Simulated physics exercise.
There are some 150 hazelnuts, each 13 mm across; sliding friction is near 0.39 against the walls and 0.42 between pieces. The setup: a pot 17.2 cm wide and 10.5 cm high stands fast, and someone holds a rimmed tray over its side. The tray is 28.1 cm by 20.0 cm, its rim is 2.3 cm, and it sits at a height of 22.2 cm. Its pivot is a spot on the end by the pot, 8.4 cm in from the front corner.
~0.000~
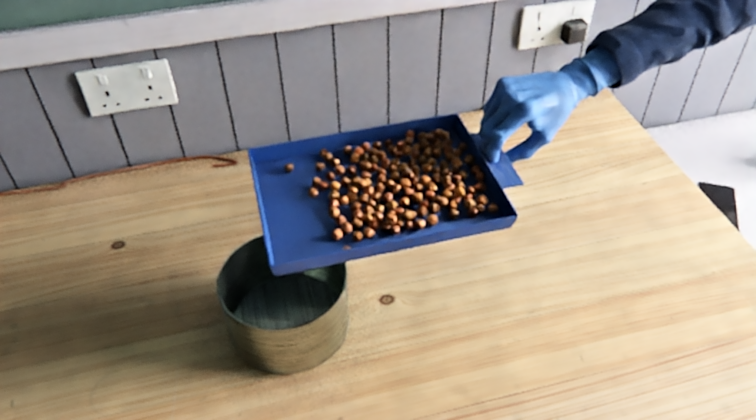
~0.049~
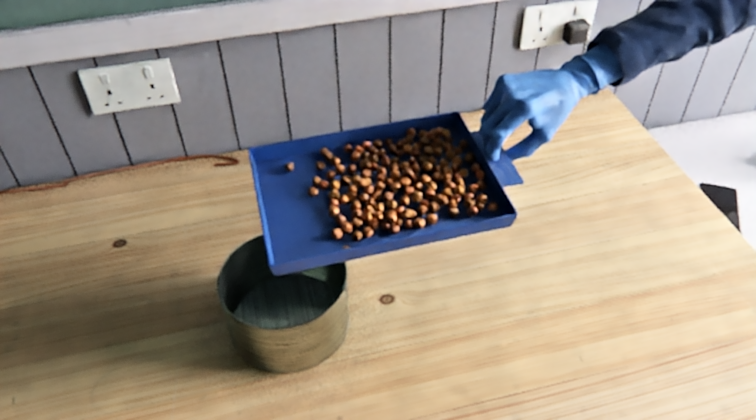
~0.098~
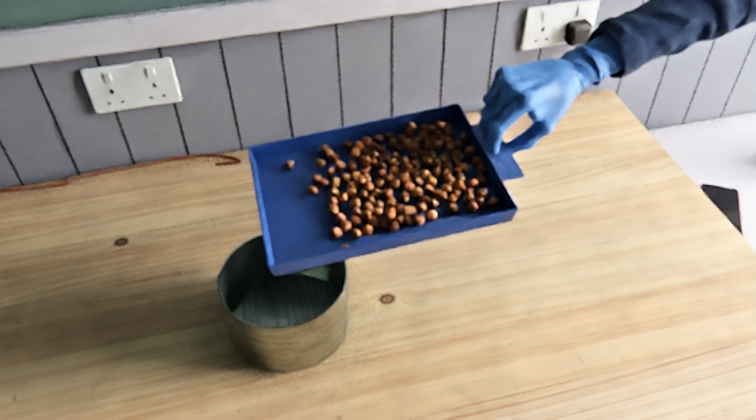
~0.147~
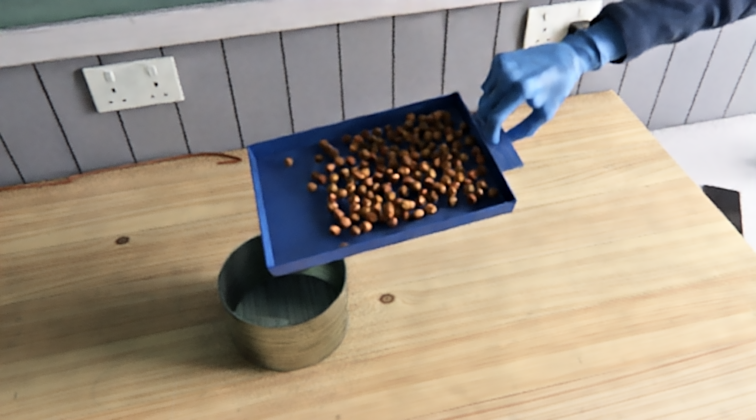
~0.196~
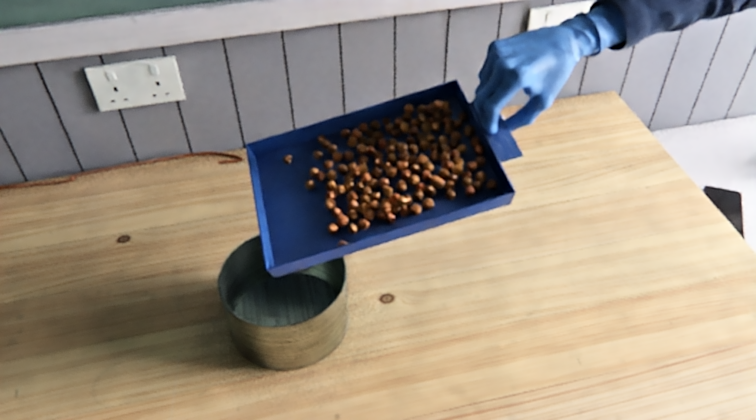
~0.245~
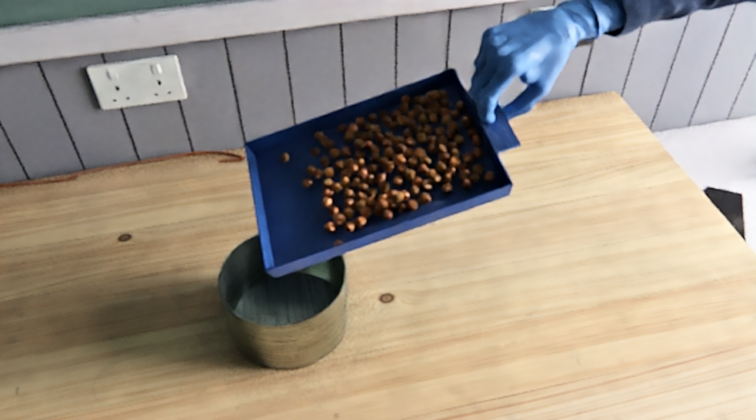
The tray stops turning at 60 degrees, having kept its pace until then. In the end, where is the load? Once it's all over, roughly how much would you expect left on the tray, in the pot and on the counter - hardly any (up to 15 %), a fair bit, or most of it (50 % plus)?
I'd expect left on the tray: Most of it; pot: Hardly any; counter: A fair bit.
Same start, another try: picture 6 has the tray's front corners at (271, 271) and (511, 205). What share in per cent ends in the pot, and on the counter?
Pot: 0, counter: 10.
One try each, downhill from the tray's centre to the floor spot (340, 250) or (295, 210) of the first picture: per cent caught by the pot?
The share comes to about 0 in a hundred, then about 5 in a hundred.
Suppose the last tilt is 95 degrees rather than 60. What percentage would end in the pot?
That would be around 25 percent.
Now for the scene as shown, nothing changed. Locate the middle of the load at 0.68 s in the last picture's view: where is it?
Near (284, 206).
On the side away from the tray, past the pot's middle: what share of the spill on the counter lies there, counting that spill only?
About 90 %.
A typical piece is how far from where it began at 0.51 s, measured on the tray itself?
Displacement on the tray: About 7 cm.
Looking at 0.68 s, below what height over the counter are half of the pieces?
Roughly 26 centimetres, give or take.
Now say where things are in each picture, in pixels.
Tray tilt 0 degrees, front corners at (274, 262) and (513, 213); middle of the pieces at (404, 184); pot at (282, 276), in the first frame.
Tray tilt 1 degrees, front corners at (273, 262) and (513, 212); middle of the pieces at (405, 183), in the second frame.
Tray tilt 3 degrees, front corners at (272, 263) and (513, 207), lowest corner left front; middle of the pieces at (404, 179), in the third frame.
Tray tilt 7 degrees, front corners at (271, 264) and (512, 199), lowest corner left front; middle of the pieces at (403, 172), in the fourth frame.
Tray tilt 12 degrees, front corners at (269, 266) and (510, 190), lowest corner left front; middle of the pieces at (401, 166), in the fifth frame.
Tray tilt 16 degrees, front corners at (268, 267) and (508, 182), lowest corner left front; middle of the pieces at (398, 160); pot at (283, 273). Its pace works out near 85 degrees a second, in the sixth frame.
Then, at 0.51 s, tilt 38 degrees; the tray holds 100 %, the pot 0 %.
Then, at 0.68 s, tilt 52 degrees; the tray holds 95 %, the pot 0 %.
Then, at 0.98 s, tilt 60 degrees; the tray holds 80 %, the pot 0 %.
At rest (2.3 s), tray 70 %, pot 5 %, counter 25 %.
